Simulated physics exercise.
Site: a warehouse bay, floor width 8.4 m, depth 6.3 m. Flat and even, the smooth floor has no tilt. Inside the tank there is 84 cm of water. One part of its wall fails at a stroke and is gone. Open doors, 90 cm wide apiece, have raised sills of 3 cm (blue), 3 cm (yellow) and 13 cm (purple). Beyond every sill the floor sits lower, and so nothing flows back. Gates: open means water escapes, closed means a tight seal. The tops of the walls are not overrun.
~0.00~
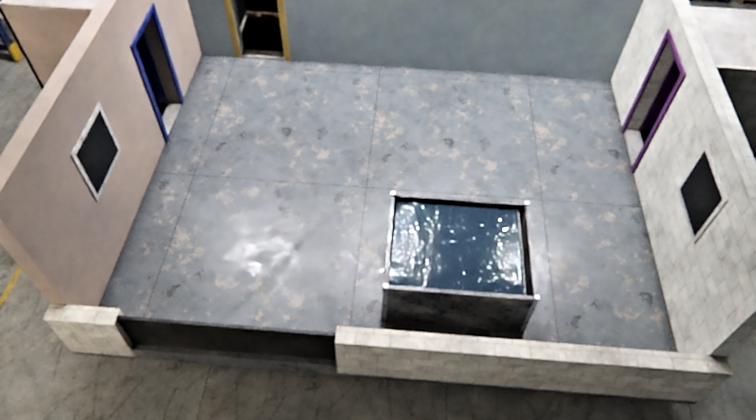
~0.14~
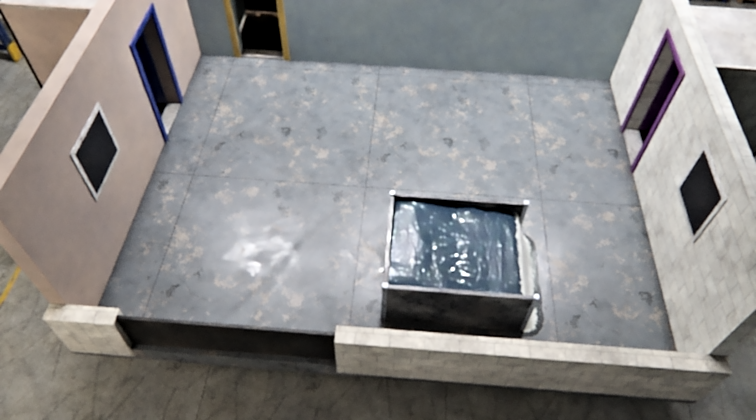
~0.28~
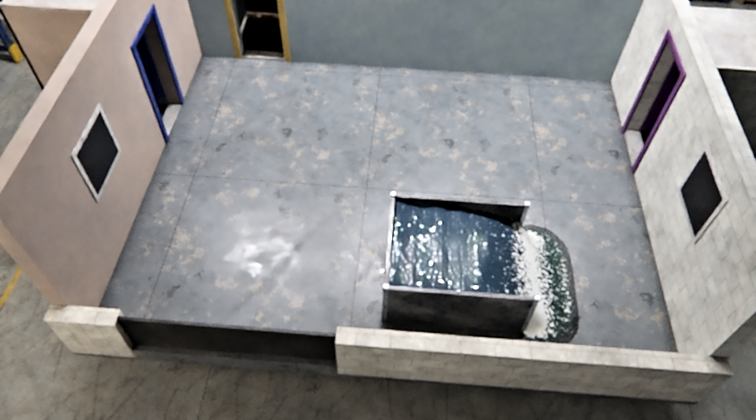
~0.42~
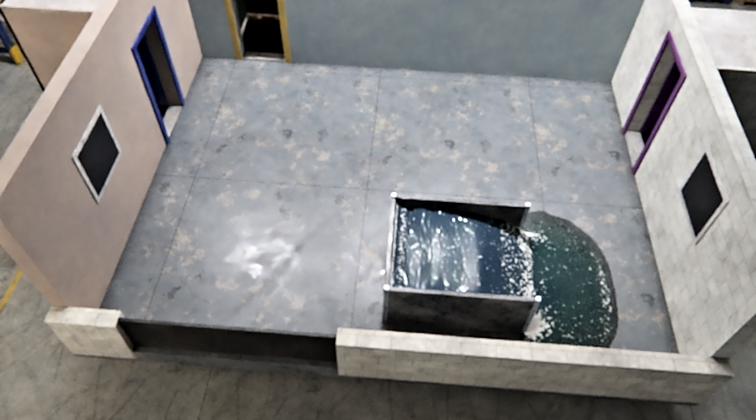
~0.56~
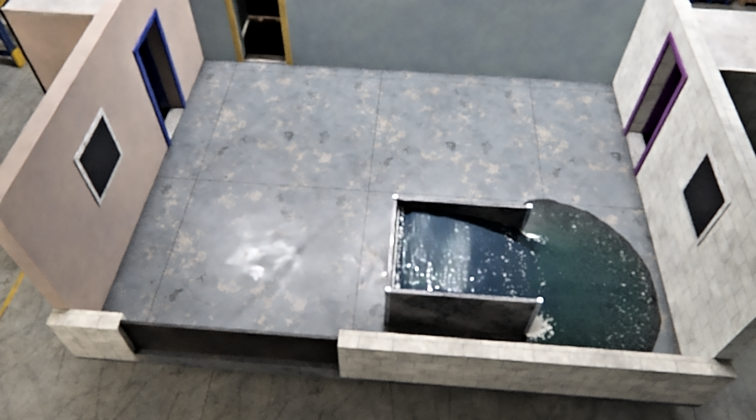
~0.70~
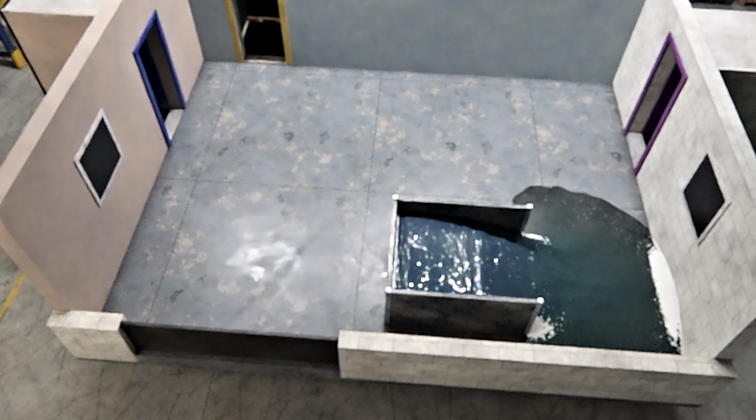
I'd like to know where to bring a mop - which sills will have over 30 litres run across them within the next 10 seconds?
Blue door: Mop needed. Yellow door: No mop needed. Purple door: No mop needed.
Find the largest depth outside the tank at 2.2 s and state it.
Depth: Approx. 40 cm.
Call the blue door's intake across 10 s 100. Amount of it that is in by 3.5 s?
0 percent or so by then.
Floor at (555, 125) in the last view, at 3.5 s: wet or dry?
Awash.
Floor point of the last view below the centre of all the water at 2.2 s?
Roughly (573, 271) in the last picture.
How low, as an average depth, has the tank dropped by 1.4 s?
37 cm.
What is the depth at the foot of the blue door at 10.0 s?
Roughly 8.5 cm deep.
After 1.4 s water covers 15 % of the floor and is deepest (56 cm) near (681, 379); blue door not reached, yellow door not reached, purple door 6 cm at the sill, 0 L in.
After 2.2 s water covers 20 % of the floor and is deepest (40 cm) near (681, 379); blue door not reached, yellow door not reached, purple door 13 cm at the sill, 0 L in.
After 3.5 s water covers 35 % of the floor and is deepest (28 cm) near (610, 94); blue door not reached, yellow door not reached, purple door 10 cm at the sill, 0 L in.
After 6.0 s water covers 70 % of the floor and is deepest (16 cm) near (592, 93); blue door not reached, yellow door 3 cm at the sill, 0 L in, purple door 6 cm at the sill, 1 L in.
After 10.0 s water covers 95 % of the floor and is deepest (10 cm) near (681, 379); blue door 9 cm at the sill, 57 L in, yellow door 5 cm at the sill, 4 L in, purple door 7 cm at the sill, 1 L in.
